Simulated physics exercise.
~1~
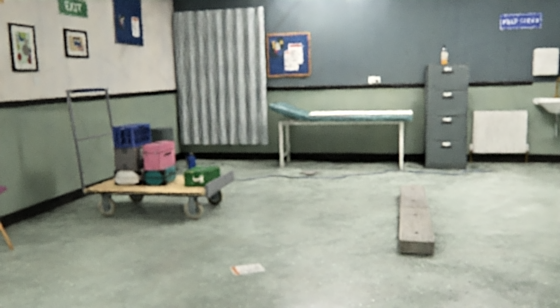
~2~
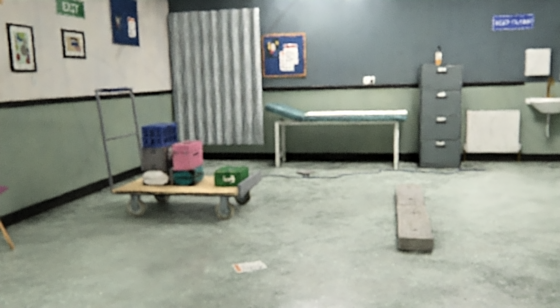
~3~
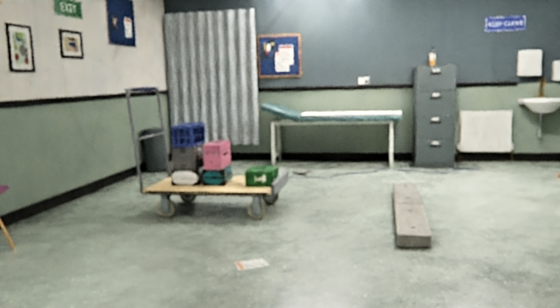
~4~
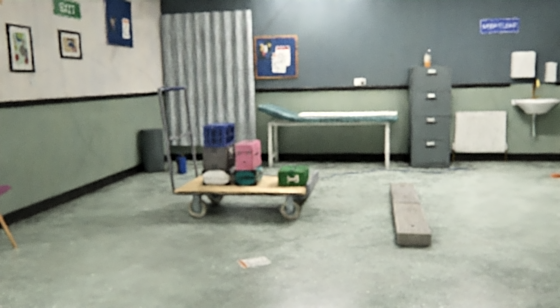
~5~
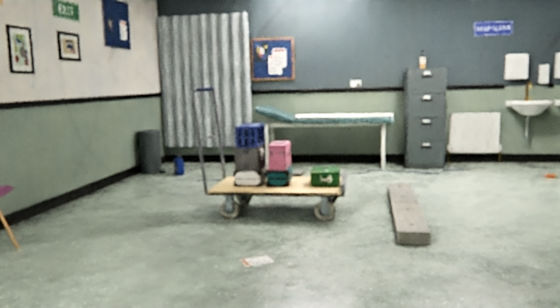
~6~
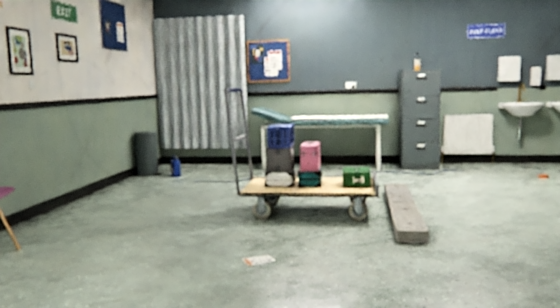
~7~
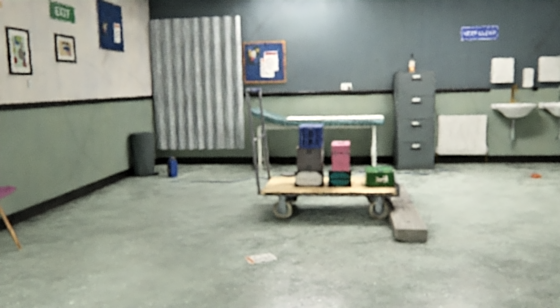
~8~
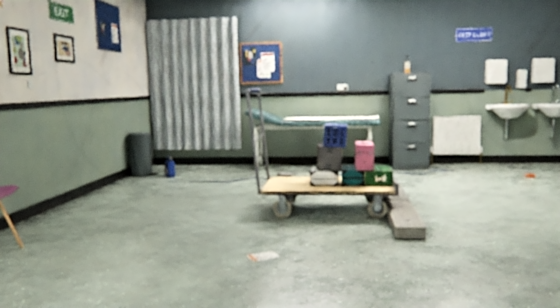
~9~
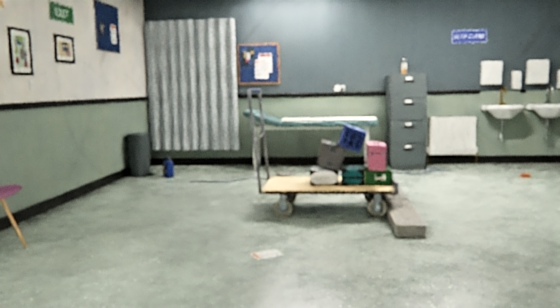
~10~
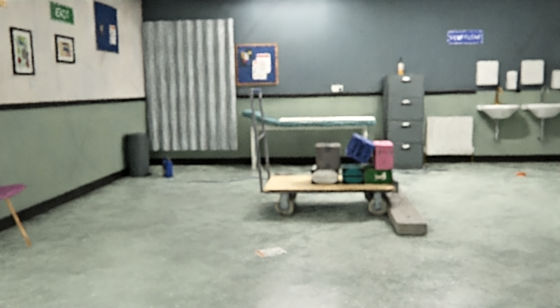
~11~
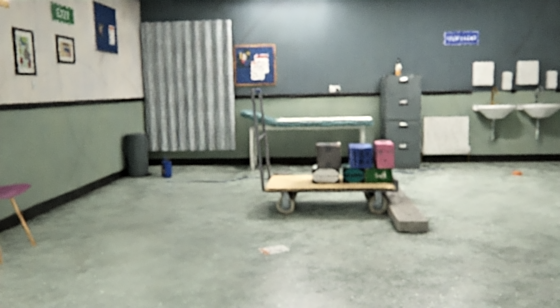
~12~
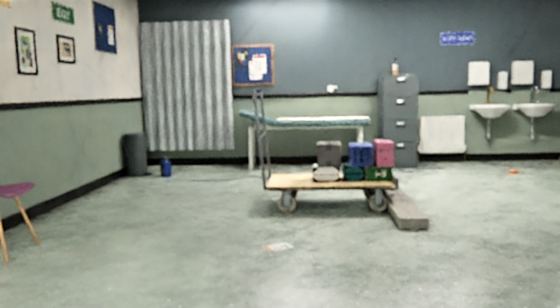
In a room with an examination couch, a loaded flatbed trolley rolled right until it stopped abruptly at a low kerb; the blue crate slid off the grey parcel, tilted and settled behind the pink toolbox, and everything stayed aboard.
